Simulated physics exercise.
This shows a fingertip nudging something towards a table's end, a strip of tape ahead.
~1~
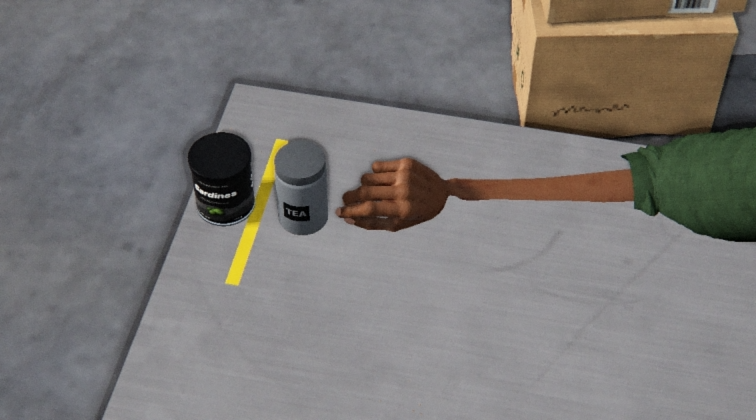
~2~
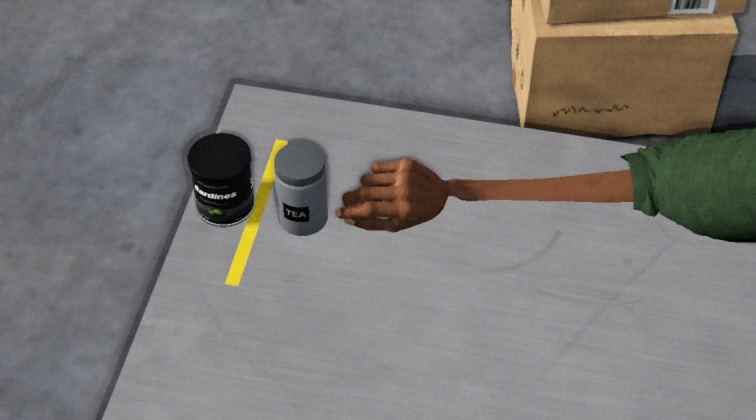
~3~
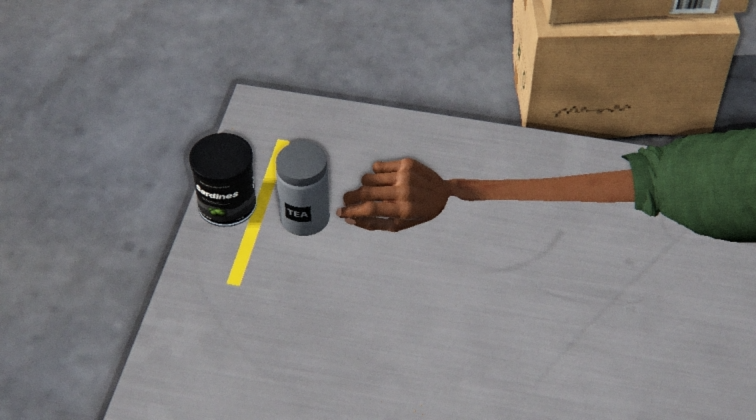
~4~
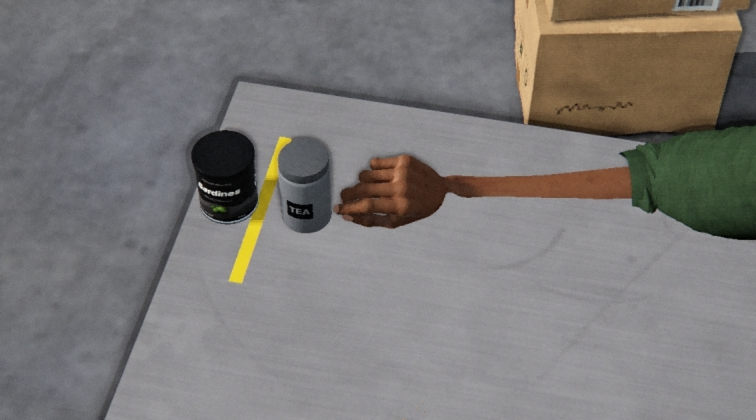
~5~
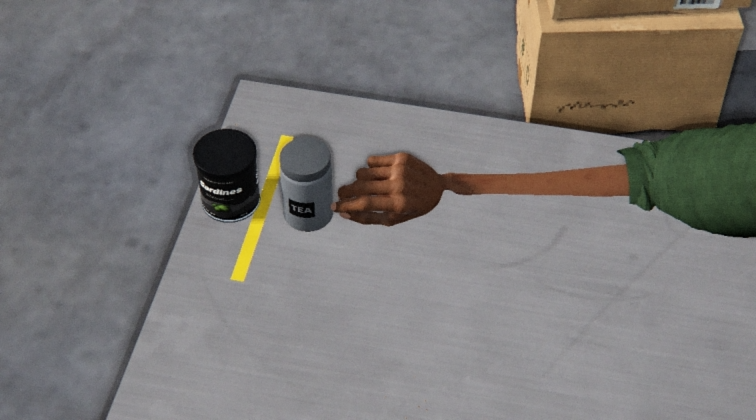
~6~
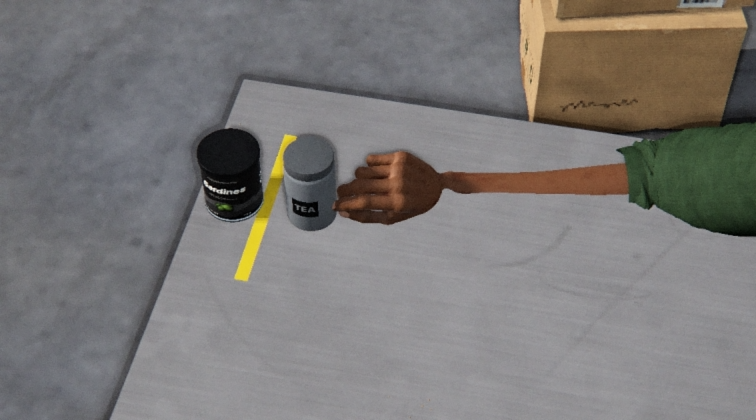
A hand with a green sleeve edges very slightly left over a grey tabletop, seen from above at an angle. A grey tea jar stands just left of the fingers, with a yellow tape strip and a black tin beyond it and cardboard boxes at upper right. The small gap to the jar narrows while both containers keep their places on the table, and the camera drifts slightly left and down.
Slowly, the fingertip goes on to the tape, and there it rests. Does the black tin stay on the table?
No, it will be off the table afterwards.
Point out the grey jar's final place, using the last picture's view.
It comes to rest at about (233, 172) in the last picture.
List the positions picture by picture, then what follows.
In the first picture, black tin (223, 180); grey jar (302, 189).
In the second picture, black tin (222, 181); grey jar (301, 189).
In the third picture, black tin (224, 181); grey jar (303, 189).
In the fourth picture, black tin (226, 178); grey jar (305, 187).
In the fifth picture, black tin (228, 177); grey jar (307, 185).
In the sixth picture, black tin (231, 176); grey jar (310, 184).
Then, 1.50 s past the last view, black tin leaning 37° off how it started near (165, 175).
Then, 1.78 s past the last view, black tin in the air near (145, 337).
Finally, the black tin falls off the table.
